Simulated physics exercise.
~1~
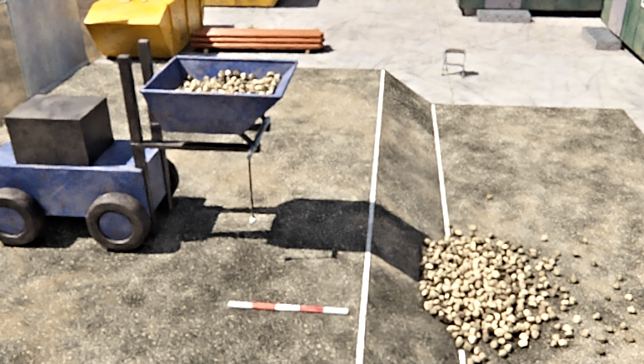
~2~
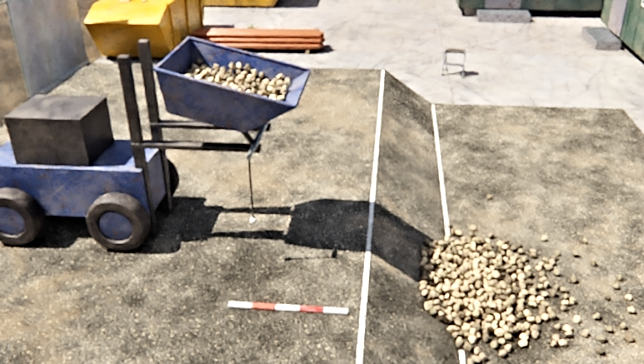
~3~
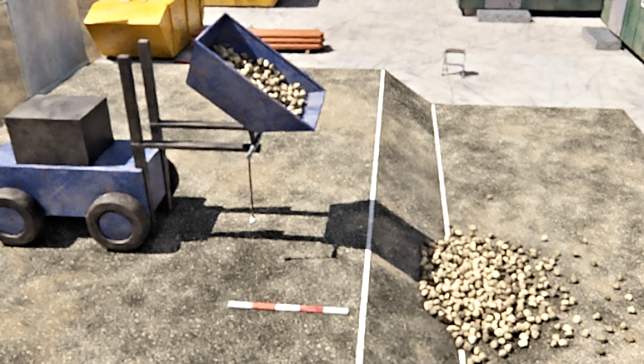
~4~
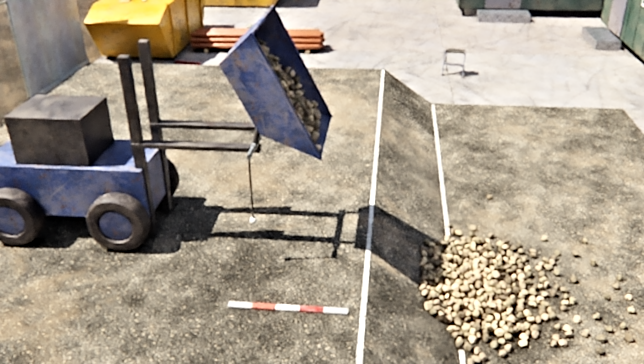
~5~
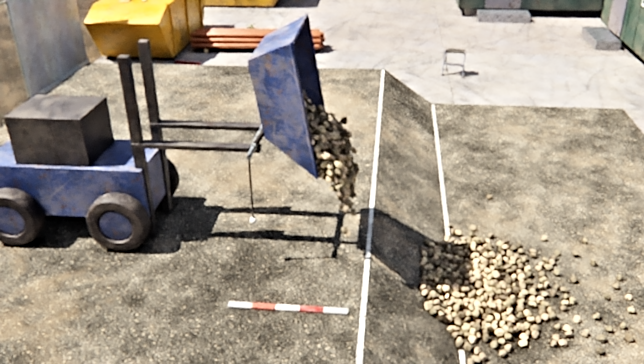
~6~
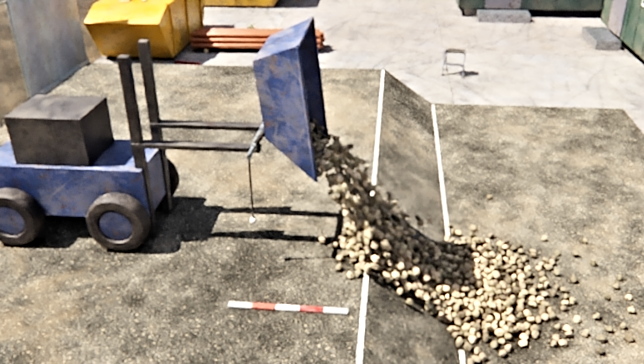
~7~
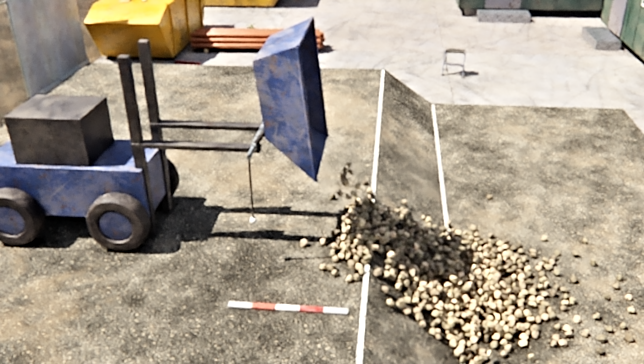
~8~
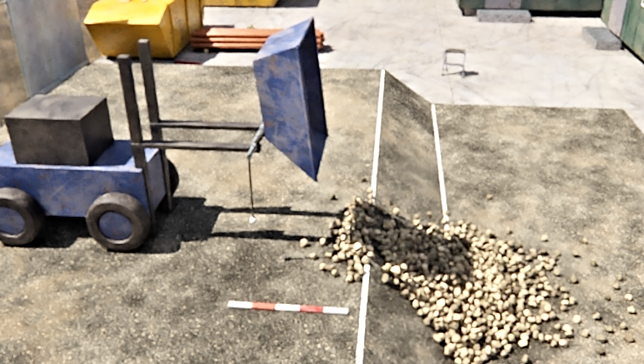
A blue forklift tips its skip of stones onto the slope beside an earlier pile.
